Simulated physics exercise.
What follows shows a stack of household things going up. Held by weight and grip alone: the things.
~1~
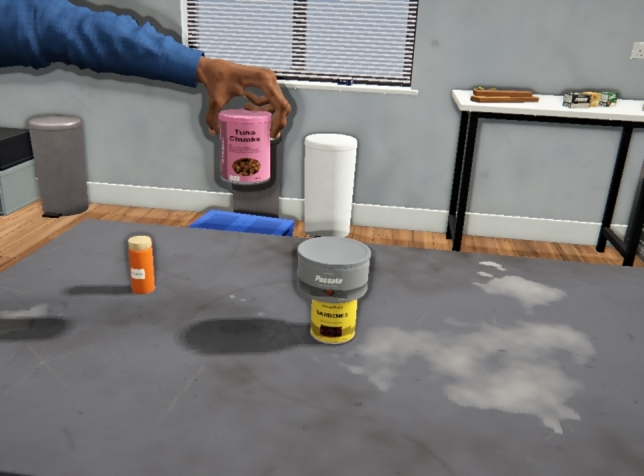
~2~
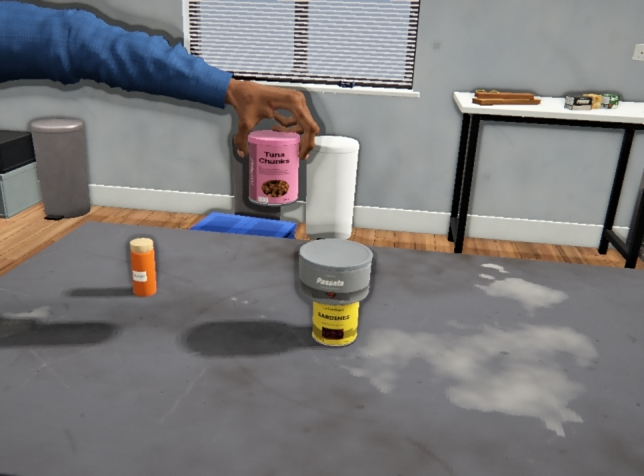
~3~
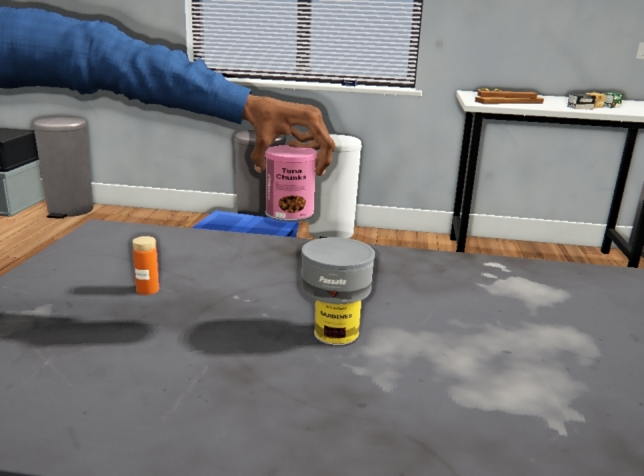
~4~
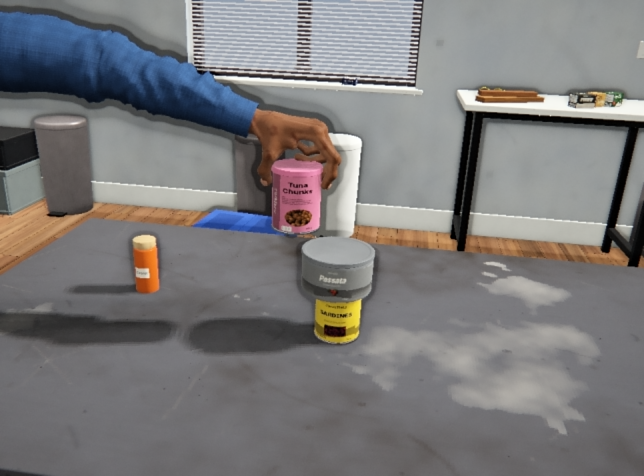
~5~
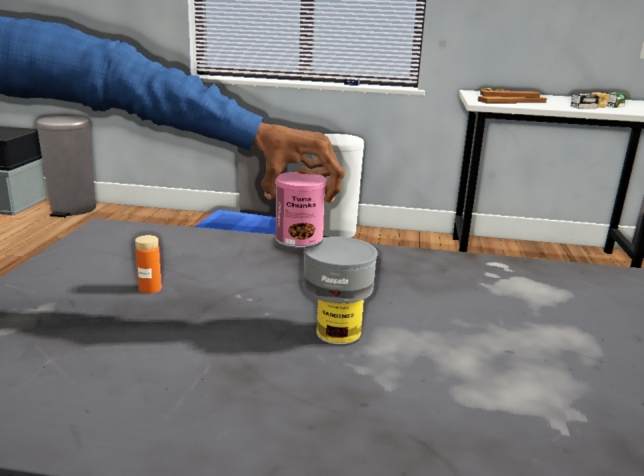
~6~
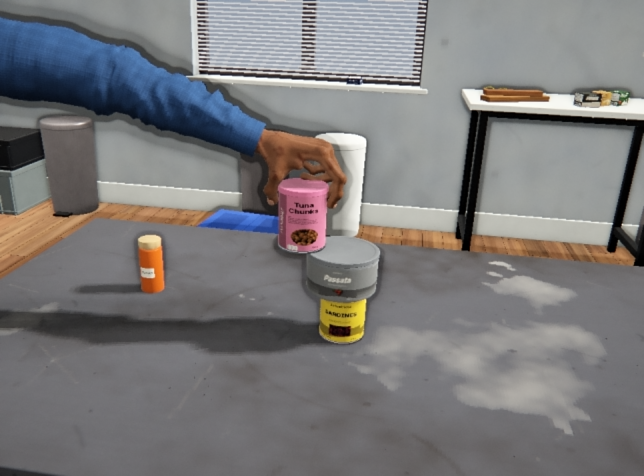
At first, a blue-sleeved arm holds a pink tin above a grey table, where a grey tub sits on a yellow pot and an orange shaker stands to the left. The hand moves the tin rightward and down, then sets it down by the tub's upper left, fingers still gripping it.
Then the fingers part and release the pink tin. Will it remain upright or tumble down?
It doesn't stay upright.
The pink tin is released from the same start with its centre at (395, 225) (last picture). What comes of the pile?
Then it comes apart.
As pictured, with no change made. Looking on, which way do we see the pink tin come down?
Well, it travels over to the left.
Then, 0.30 s later than the last frame, pink tin tilted by 39° near (283, 224).
Then, 0.40 s later than the last frame, pink tin now fallen.
Then, 0.50 s later than the last frame, things are still on the move.
Then, 1.70 s later than the last frame, nothing new.
When it is over, fallen, pink tin; the other 3 as before. End places, in pixels of the last picture, pink tin near (236, 301). The pile comes apart.
